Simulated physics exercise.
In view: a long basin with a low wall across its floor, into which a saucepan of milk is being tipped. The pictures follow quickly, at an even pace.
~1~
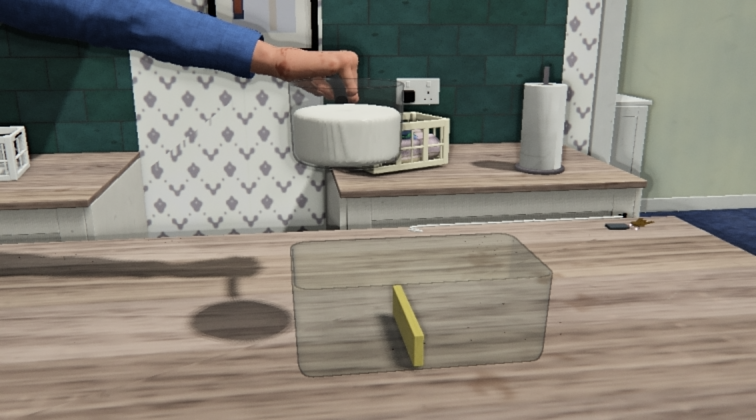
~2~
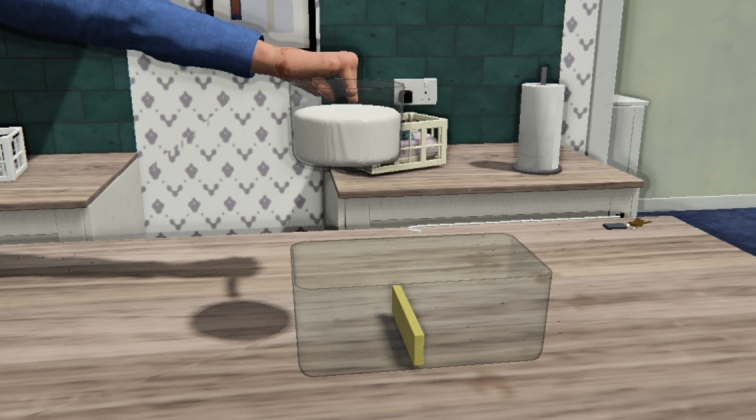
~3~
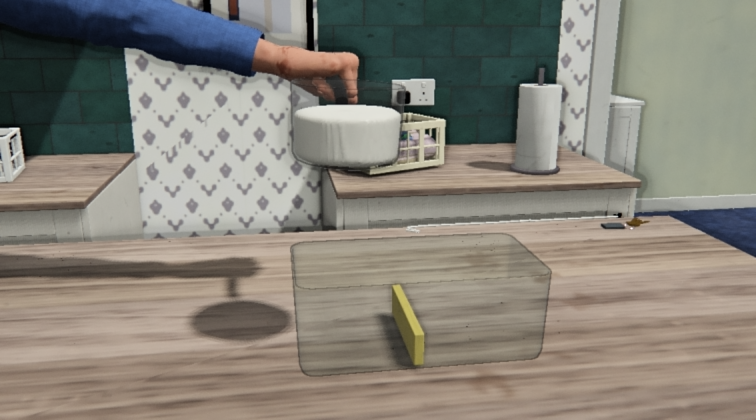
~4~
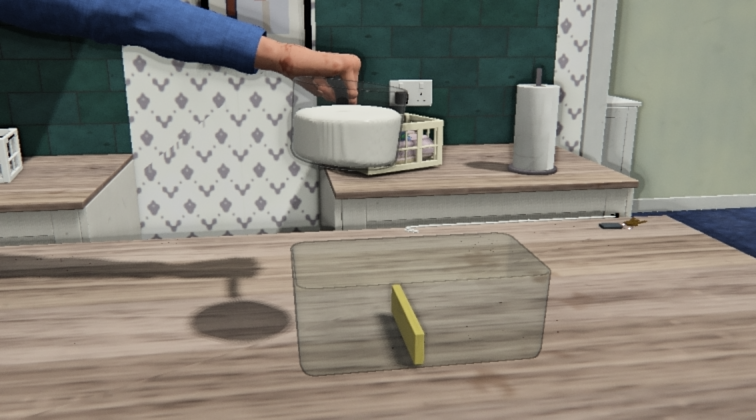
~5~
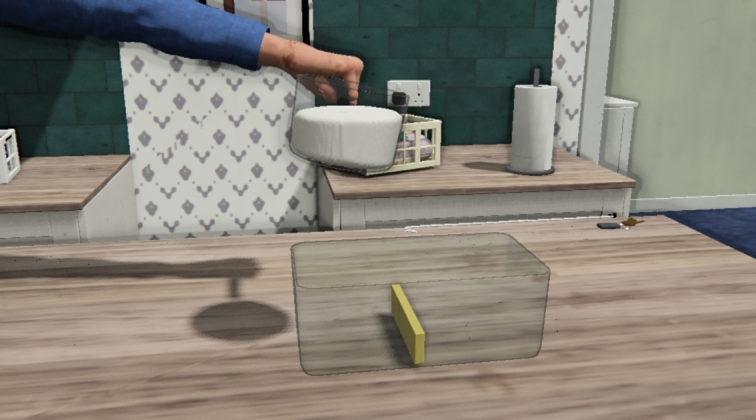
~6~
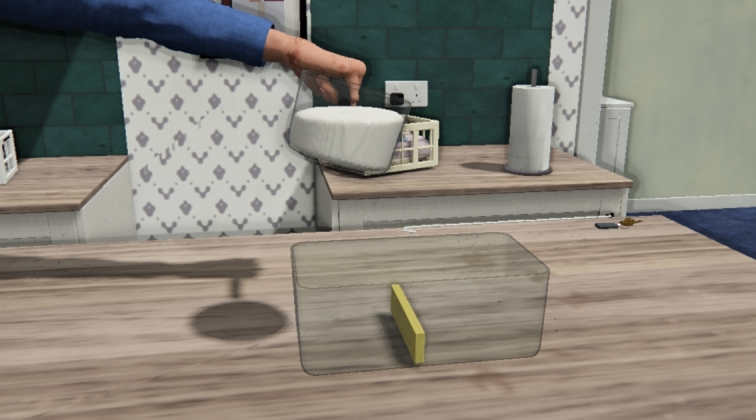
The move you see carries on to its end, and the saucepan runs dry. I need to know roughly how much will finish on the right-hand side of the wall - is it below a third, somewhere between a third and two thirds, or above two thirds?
Expect above two thirds of it there.
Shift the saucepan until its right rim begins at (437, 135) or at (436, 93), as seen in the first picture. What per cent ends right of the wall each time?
95 % and 90 %.
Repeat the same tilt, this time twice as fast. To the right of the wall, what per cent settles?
It comes to around 85 per cent.
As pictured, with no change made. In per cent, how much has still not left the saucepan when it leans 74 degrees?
Around 70 percent remains.
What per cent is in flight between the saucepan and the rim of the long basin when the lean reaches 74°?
30 %.
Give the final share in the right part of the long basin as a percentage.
Roughly 90 %.
A moment on, the saucepan is tipped part way and 70 per cent is still to pour, 0 is left of the wall and 2 right of it.
Next, the saucepan is tipped right over and 16 per cent is still to pour, 2 is left of the wall and 63 right of it.
Then the saucepan is tipped right over and 1 per cent is still to pour, 7 is left of the wall and 88 right of it.
Later the saucepan is tipped right over and 0 per cent is still to pour, 7 is left of the wall and 92 right of it.
Finally, 7 per cent lies left of the wall, 92 right of it and 1 outside.
